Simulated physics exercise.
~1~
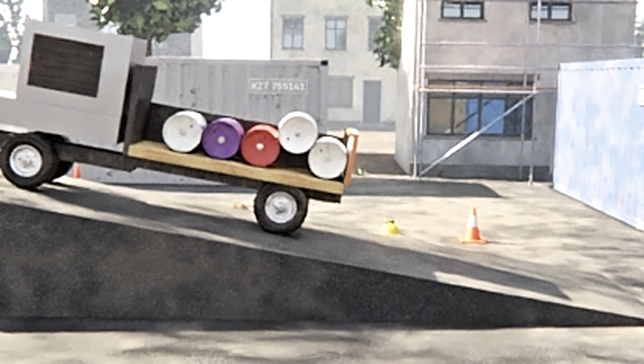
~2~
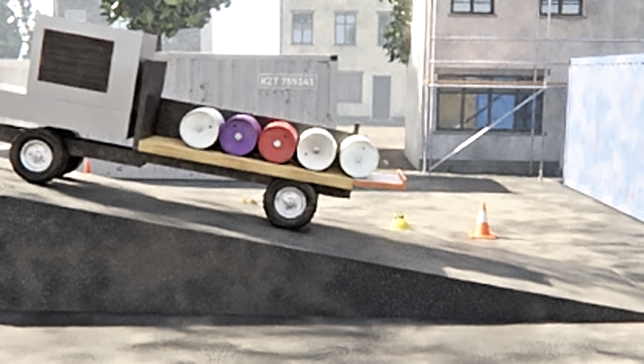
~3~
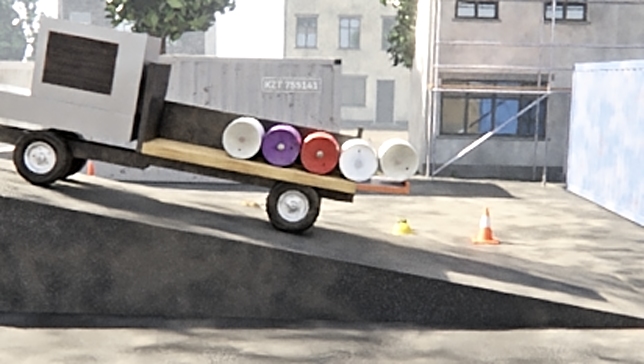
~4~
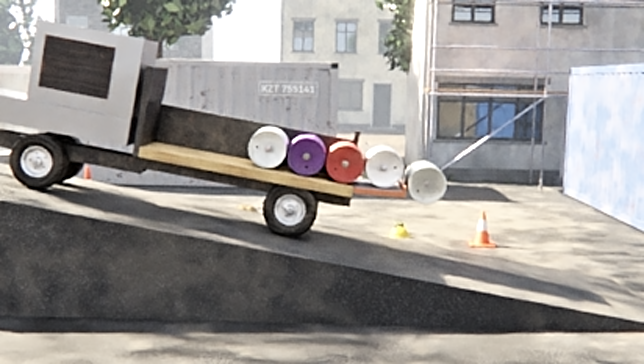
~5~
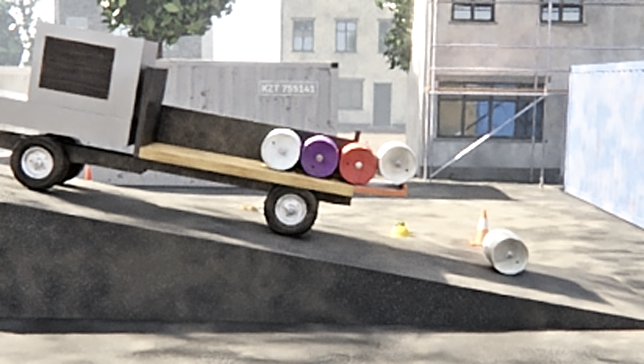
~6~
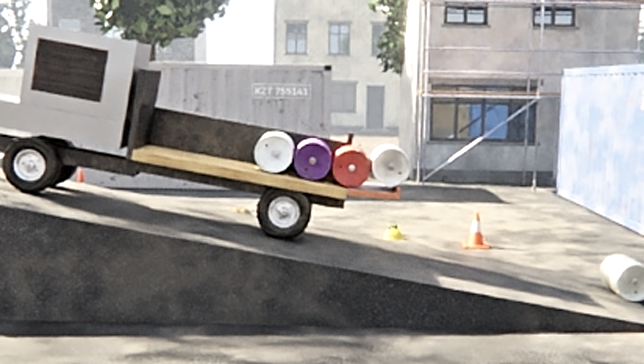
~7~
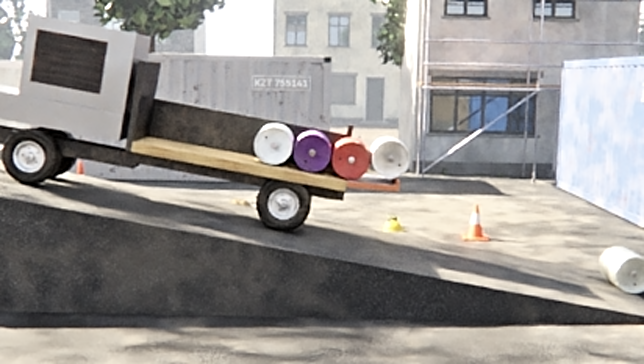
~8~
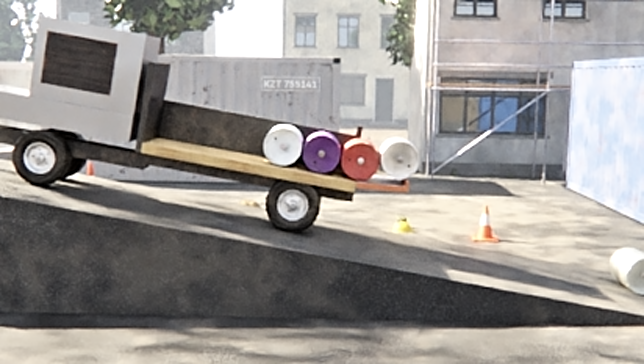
Pick-up standing nose-up on a ramp, its tailgate dropping and five kegs rolling right, one falling off and four staying aboard.
